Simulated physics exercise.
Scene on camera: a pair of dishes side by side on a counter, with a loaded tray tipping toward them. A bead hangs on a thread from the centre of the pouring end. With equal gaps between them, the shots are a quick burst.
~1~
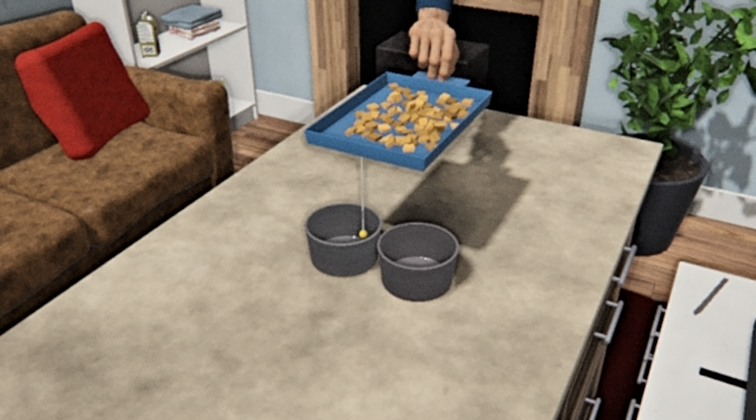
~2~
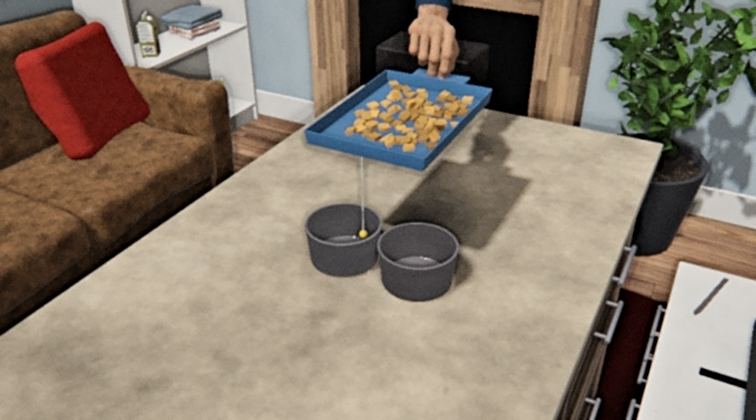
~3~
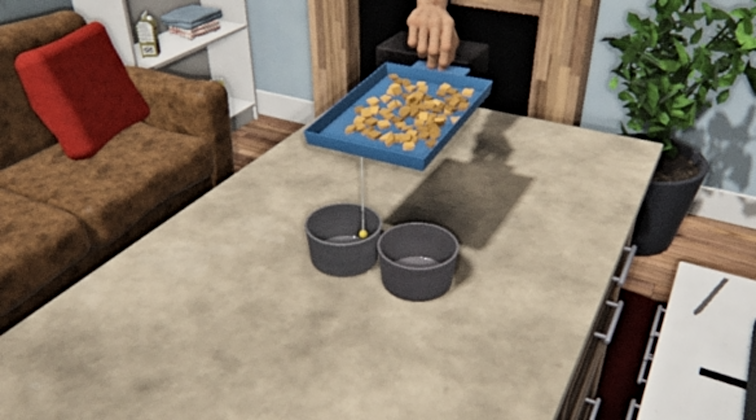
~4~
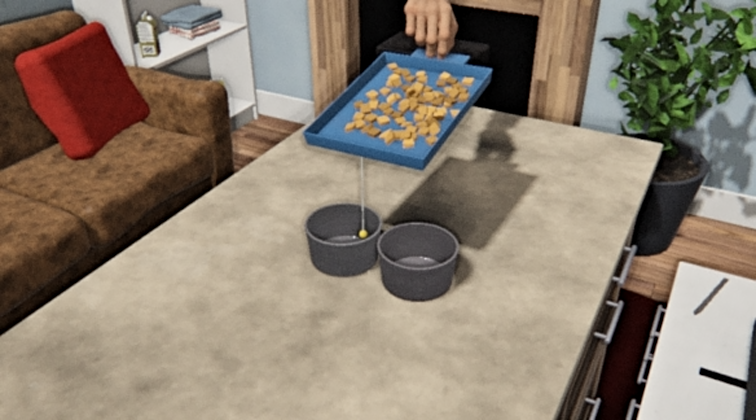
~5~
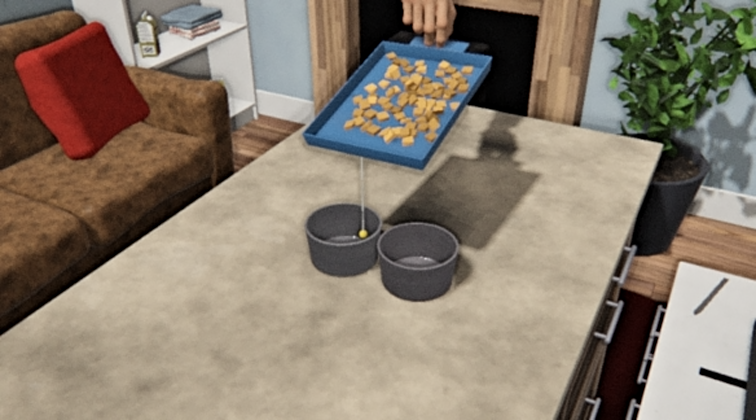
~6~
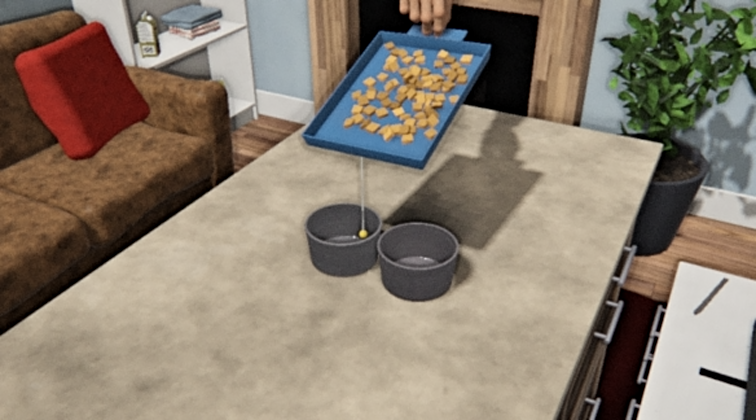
On a counter, a hand gradually tilts a blue tray of cereal squares above two dark dishes.
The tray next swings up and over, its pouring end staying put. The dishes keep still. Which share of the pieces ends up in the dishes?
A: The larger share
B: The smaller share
The smaller share (B).
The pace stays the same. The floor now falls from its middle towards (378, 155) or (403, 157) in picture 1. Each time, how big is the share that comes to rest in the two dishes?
You'd get 0 per cent the first time and 40 per cent the second time.
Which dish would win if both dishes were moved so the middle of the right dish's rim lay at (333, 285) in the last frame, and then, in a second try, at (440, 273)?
At place one the right of the pair; at place two the left of the pair.
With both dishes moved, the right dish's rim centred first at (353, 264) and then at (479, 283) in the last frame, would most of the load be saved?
Taking the tries in order: A major share, followed by a minor share.
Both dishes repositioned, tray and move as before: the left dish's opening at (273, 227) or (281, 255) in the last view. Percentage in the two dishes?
First placement: 60 per cent; second placement: 80 per cent.
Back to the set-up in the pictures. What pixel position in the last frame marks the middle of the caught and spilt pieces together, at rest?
Resting centre, last frame: Roughly (339, 306).
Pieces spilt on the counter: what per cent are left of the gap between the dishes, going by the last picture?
It comes to about 90 percent.
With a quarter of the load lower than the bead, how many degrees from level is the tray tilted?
At some 115 degrees.
Soon, tray tipped steeply; nearly all on the tray; a stray few in the air.
A while on, tray tipped past a quarter turn; most on the tray; a small part outside both; a small part in the air.
Towards the end, tray tipped past a quarter turn; a stray few in the right dish; a stray few in the left dish; nearly all outside both.
Finally, tray tipped past a quarter turn; a stray few in the right dish; a stray few in the left dish; nearly all outside both.
